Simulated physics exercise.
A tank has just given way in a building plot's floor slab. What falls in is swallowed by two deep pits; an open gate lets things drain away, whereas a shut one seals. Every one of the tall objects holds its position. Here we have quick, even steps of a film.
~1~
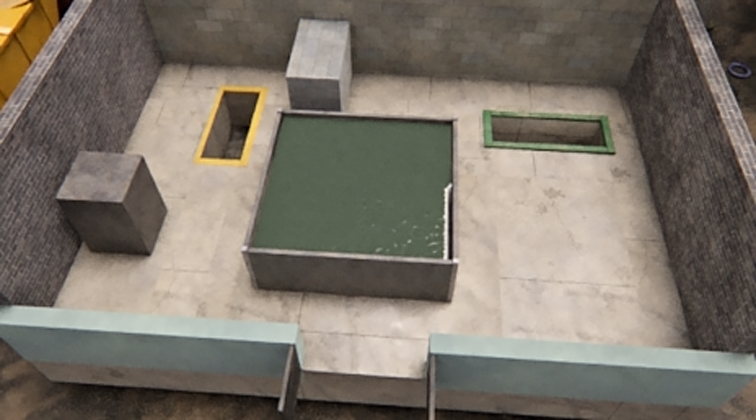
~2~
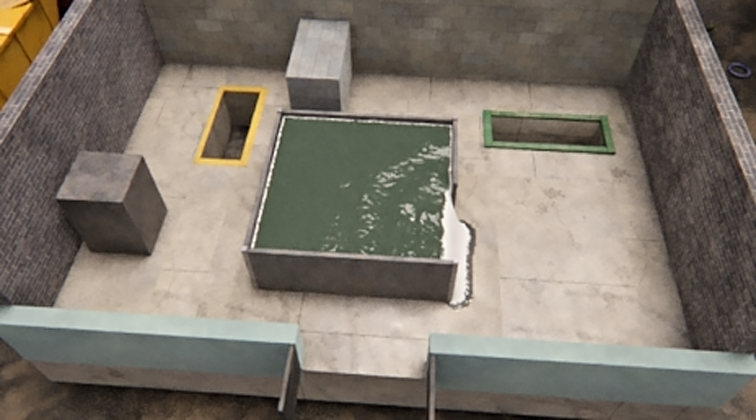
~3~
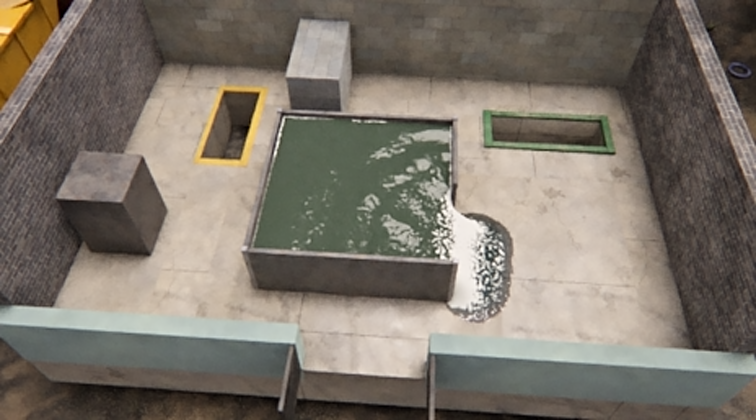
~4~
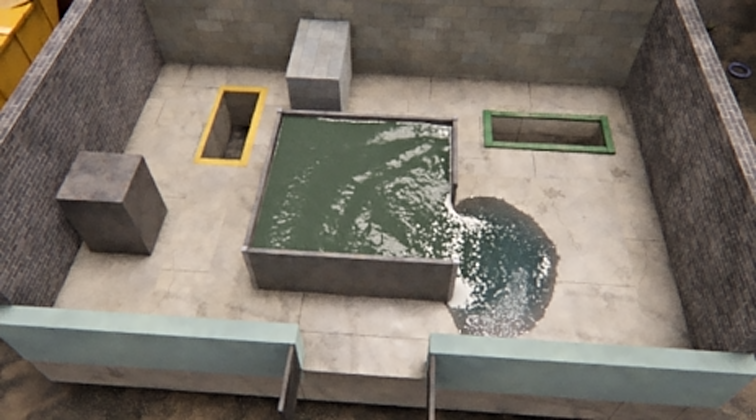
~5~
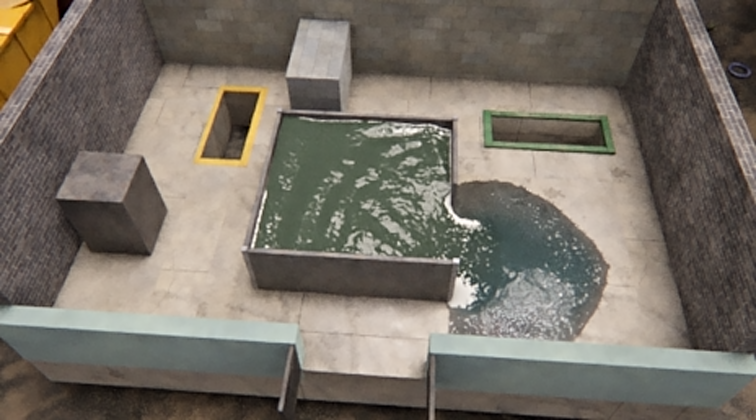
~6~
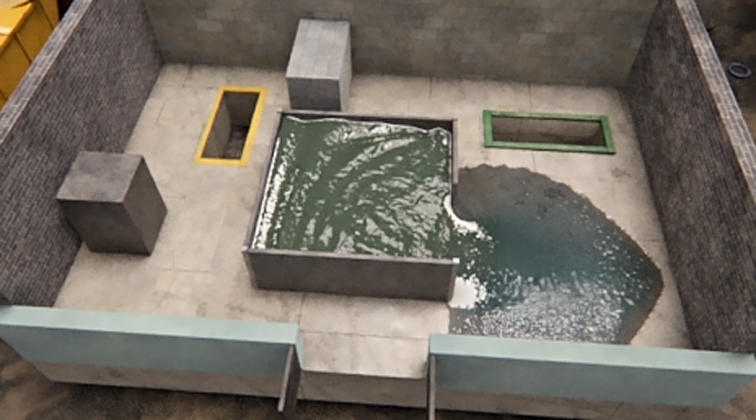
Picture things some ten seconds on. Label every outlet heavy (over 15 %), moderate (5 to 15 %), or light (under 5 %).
Labels: Gate - light, green pit - heavy, yellow pit - light.
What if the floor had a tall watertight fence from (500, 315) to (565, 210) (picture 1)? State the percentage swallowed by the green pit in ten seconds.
About 40 percent goes into the green pit.
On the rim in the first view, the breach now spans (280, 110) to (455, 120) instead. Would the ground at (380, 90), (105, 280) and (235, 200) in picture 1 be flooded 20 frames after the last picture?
Soaked, then unsoaked, then unsoaked.
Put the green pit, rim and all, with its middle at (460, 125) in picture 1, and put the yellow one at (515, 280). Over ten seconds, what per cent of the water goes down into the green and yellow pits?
My answer: Green gets 0 percent, yellow gets 80 percent.
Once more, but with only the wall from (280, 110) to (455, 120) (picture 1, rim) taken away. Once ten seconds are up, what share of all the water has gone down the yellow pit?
I'd estimate the yellow pit takes around 15 percent.
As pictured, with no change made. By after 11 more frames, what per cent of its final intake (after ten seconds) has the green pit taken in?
Share by then: About 0 in a hundred.
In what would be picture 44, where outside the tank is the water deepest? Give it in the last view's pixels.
I'd point to (623, 91).
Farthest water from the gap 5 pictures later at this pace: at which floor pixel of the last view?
Somewhere about (639, 151).
A moment on, water covers 30 % of the floor; the gate 0 %, the green pit 0 %, the yellow pit 0 %.
Next, water covers 35 % of the floor; the gate 0 %, the green pit 0 %, the yellow pit 0 %.
Then, water covers 40 % of the floor; the gate 0 %, the green pit 5 %, the yellow pit 0 %.
Later, water covers 70 % of the floor; the gate 0 %, the green pit 20 %, the yellow pit 0 %.
In the end, water covers 80 % of the floor; the gate 1 %, the green pit 32 %, the yellow pit 2 %.
